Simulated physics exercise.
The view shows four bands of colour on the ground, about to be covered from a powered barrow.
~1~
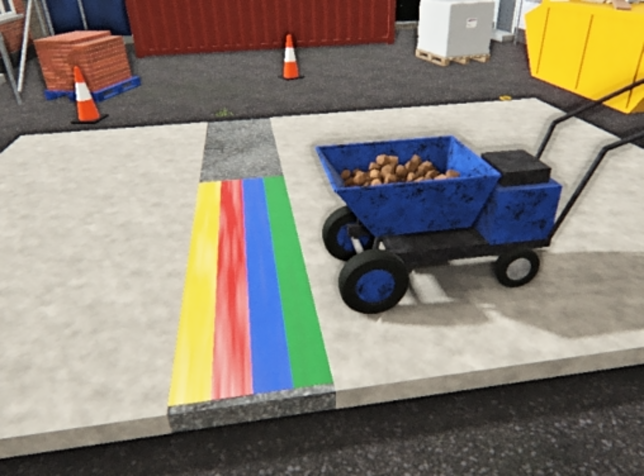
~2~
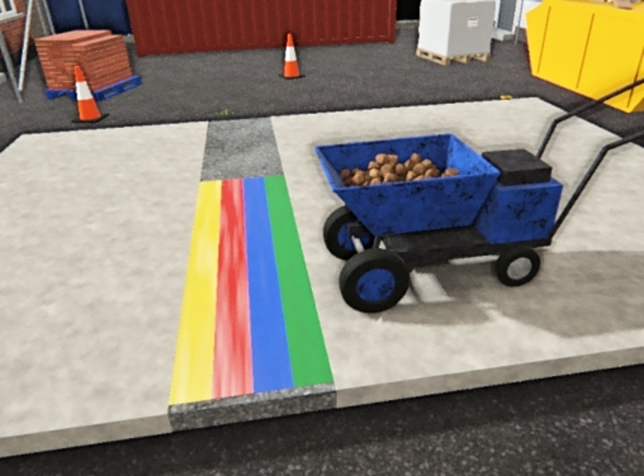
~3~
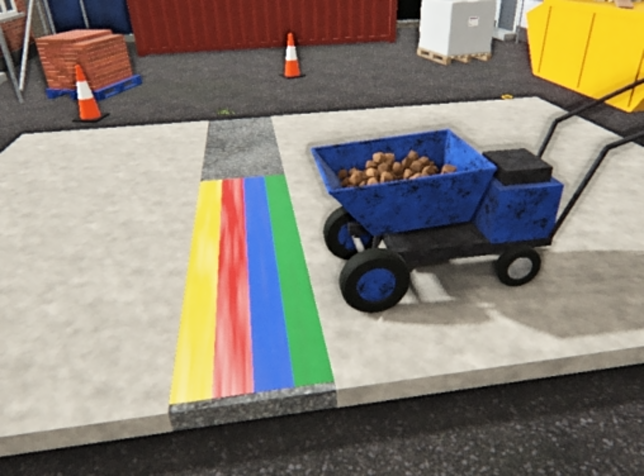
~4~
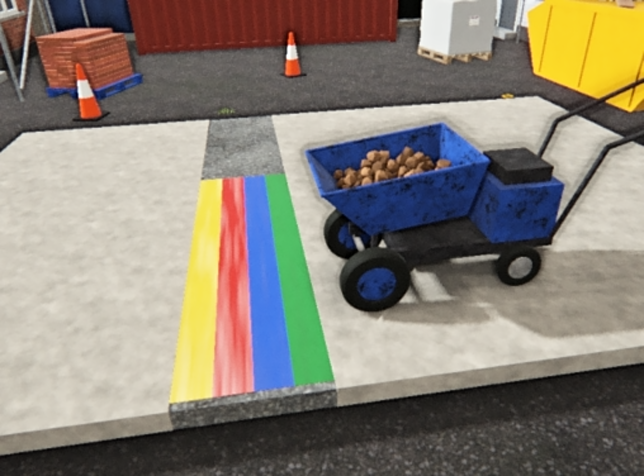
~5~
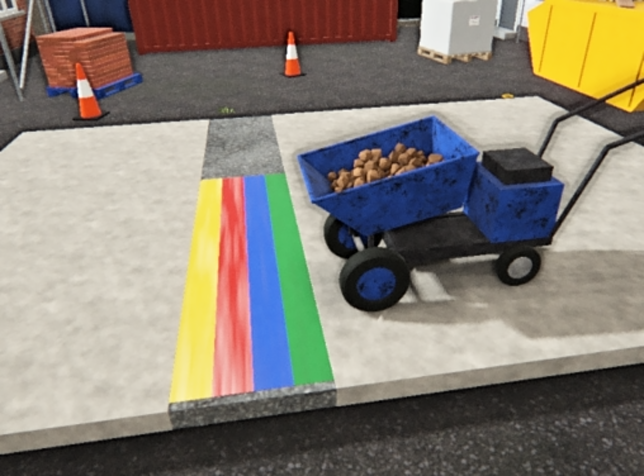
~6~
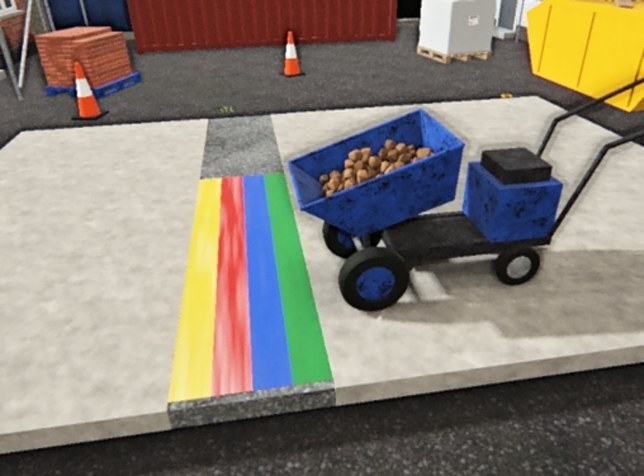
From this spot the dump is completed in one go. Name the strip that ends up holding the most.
Red.
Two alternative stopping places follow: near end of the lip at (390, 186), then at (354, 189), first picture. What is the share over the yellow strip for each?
About 0 % and 10 %.
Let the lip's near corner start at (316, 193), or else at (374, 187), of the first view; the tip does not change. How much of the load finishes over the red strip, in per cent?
That works out to 30 per cent for the first position and 20 per cent for the second.
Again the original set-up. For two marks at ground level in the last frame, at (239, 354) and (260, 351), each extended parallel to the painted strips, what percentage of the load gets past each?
Roughly 50 per cent, and 70 per cent.
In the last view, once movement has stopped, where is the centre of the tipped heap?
Near pixel (229, 292).
Just after the last frame, skip tipped steeply; every one in the skip.
A moment on, skip tipped steeply; almost all in the skip; just a few over the blue strip; about a tenth over the red strip; just a few falling.
Further on, skip tipped right over; roughly a third in the skip; just a few over the green strip; about a tenth over the blue strip; roughly a third over the red strip; about a tenth over the yellow strip; about a tenth off the paint.
When it is over, skip tipped right over; roughly a quarter in the skip; just a few over the green strip; about a tenth over the blue strip; roughly a third over the red strip; roughly a quarter over the yellow strip; about a tenth off the paint.
